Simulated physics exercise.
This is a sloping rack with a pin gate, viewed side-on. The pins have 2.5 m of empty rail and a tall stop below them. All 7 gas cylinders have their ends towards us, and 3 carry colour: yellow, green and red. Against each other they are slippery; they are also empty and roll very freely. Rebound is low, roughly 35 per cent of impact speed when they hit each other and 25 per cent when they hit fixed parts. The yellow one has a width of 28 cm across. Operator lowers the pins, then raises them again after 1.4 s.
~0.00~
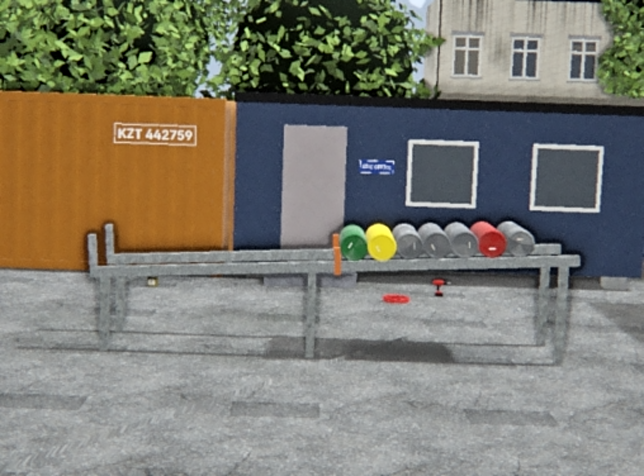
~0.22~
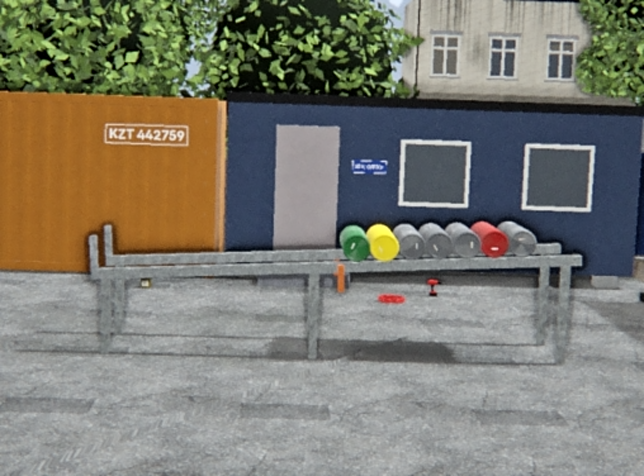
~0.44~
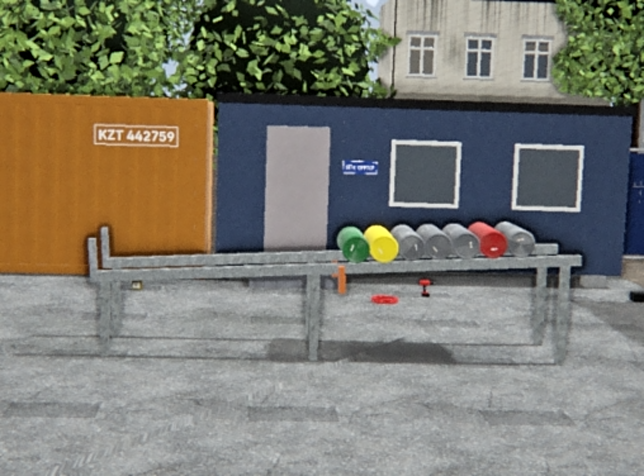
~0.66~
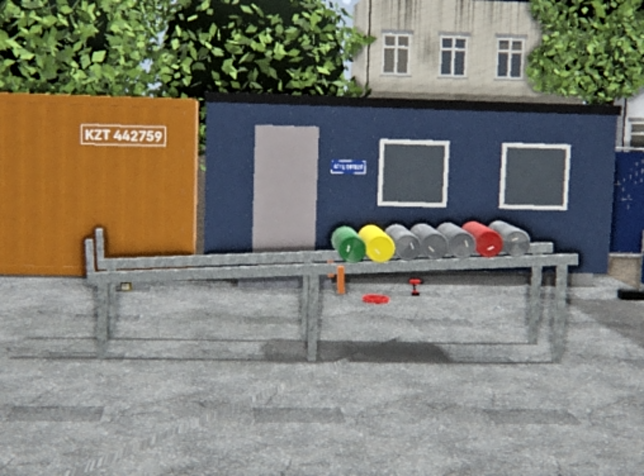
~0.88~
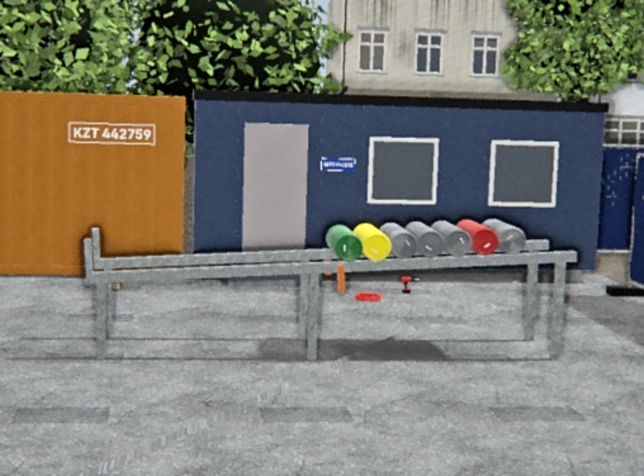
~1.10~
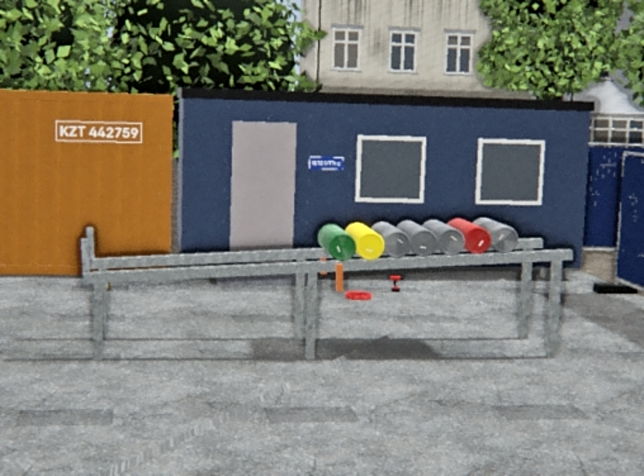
An orange pin dropped below the rail of a gently sloping metal rack, and after a brief pause the row of green, yellow, grey and red cylinders behind it rolled slightly to the left.
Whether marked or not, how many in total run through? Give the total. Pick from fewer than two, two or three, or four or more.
The number is fewer than two.
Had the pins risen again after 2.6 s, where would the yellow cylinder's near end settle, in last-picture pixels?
I'd put it somewhere around (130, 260).
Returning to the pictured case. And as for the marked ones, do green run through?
Green escapes.
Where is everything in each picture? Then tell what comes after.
In the first frame, yellow at (382, 247), green at (354, 248), red at (493, 245); pins up; the rack falls 3°.
In the second frame, yellow at (385, 248), green at (357, 248), red at (495, 245); pins down.
In the third frame, yellow at (384, 249), green at (357, 250), red at (494, 245); pins down.
In the fourth frame, yellow at (381, 249), green at (353, 250), red at (490, 245); pins down; the first has rolled 5 cm.
In the fifth frame, yellow at (377, 247), green at (349, 248), red at (486, 242); pins down; the first has rolled 10 cm.
In the sixth frame, yellow at (370, 246), green at (343, 247), red at (479, 241); pins down; the first has rolled 15 cm.
After 1.4 s, yellow is on the rails, 25 cm above the pins, rolling left; green is on the rails, 5 cm below the pins, rolling left; red is on the rails, 135 cm above the pins, rolling left; 1 of 7 has passed.
After 1.6 s, yellow is on the rails, 20 cm above the pins, rolling left; green is in the air, 15 cm below the pins, rolling left; red is on the rails, 130 cm above the pins, rolling left; 1 of 7 has passed.
At rest (4.6 s), yellow is on the rails, 15 cm above the pins; green is on the rails, 230 cm below the pins; red is on the rails, 130 cm above the pins; 1 of 7 has passed.
